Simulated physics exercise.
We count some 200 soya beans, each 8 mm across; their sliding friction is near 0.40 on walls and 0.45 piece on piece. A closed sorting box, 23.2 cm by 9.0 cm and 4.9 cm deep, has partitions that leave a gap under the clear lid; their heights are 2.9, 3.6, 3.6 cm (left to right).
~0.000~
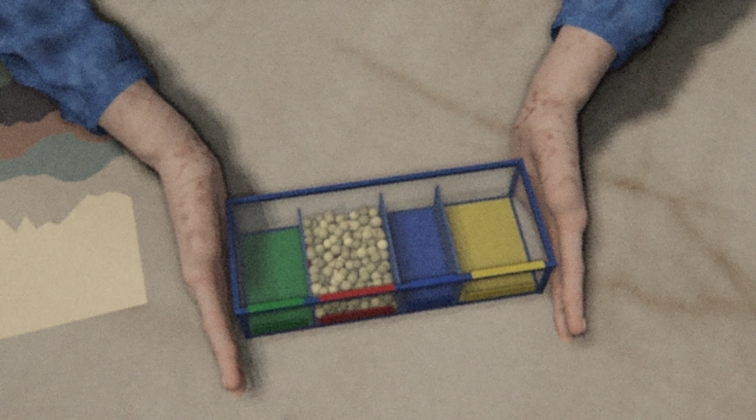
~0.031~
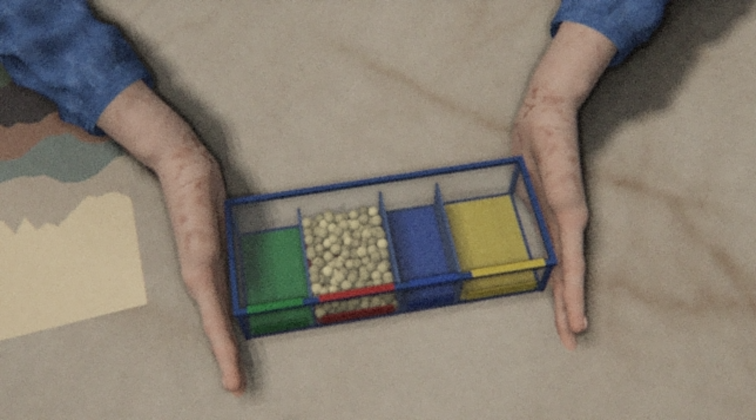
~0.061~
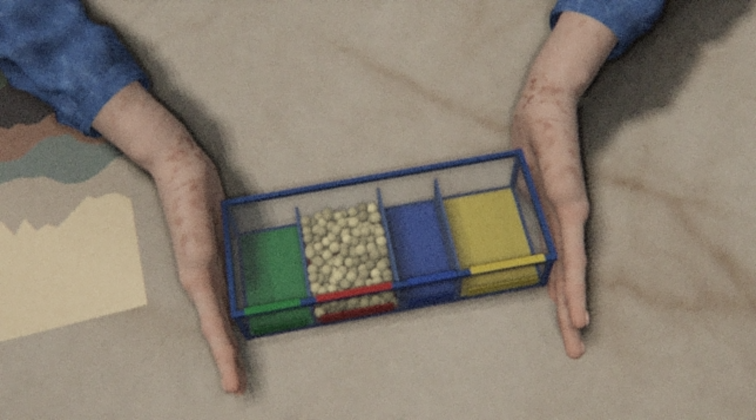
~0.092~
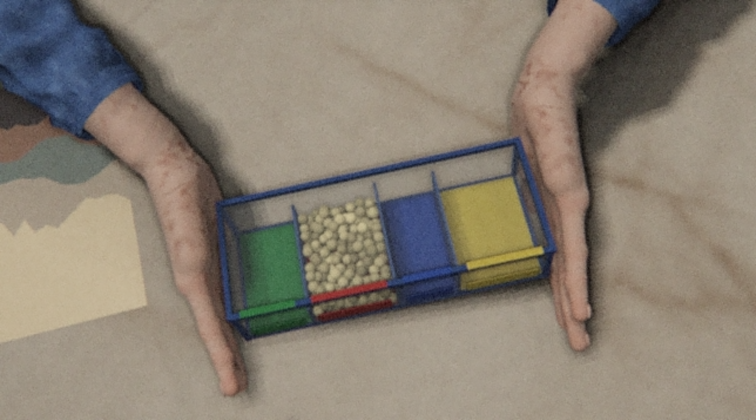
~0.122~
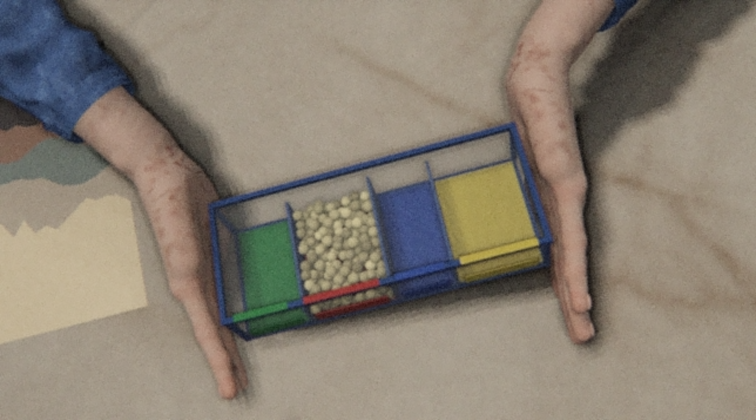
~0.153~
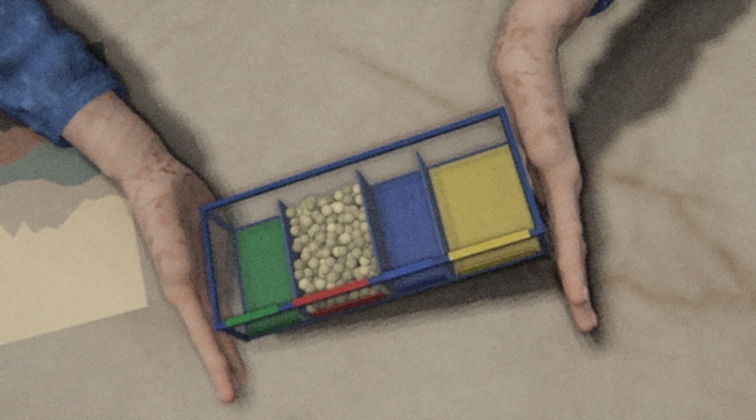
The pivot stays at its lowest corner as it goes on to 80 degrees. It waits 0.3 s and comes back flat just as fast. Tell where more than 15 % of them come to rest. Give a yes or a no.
As I see it, red: Clears the bar; blue: Does not clear the bar; green: Clears the bar; yellow: Does not clear the bar.
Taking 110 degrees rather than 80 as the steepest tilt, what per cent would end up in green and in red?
You'd see green with 65 % and red with 35 %.
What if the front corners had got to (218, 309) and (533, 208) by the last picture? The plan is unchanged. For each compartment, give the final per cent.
Per cent by compartment: Red 40, blue 0, green 60, yellow 0.
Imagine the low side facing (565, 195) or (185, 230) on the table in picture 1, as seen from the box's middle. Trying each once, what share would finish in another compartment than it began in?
10 and 55 %.
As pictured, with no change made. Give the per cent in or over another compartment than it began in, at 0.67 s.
At that time I'd say around 40 per cent.
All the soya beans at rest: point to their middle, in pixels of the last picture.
Centre at rest, approx.: (304, 285) px.
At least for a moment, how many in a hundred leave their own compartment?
About 50 %.
Then, at 0.67 s, tilt 80 degrees; red 60 %, green 40 %.
Then, at 1.01 s, tilt 47 degrees; red 50 %, green 50 %.
Then, at 1.44 s, tilt 0 degrees; red 50 %, green 50 %.
In the end, at 2.0 s, red 50 %, blue 0 %, green 50 %, yellow 0 %.
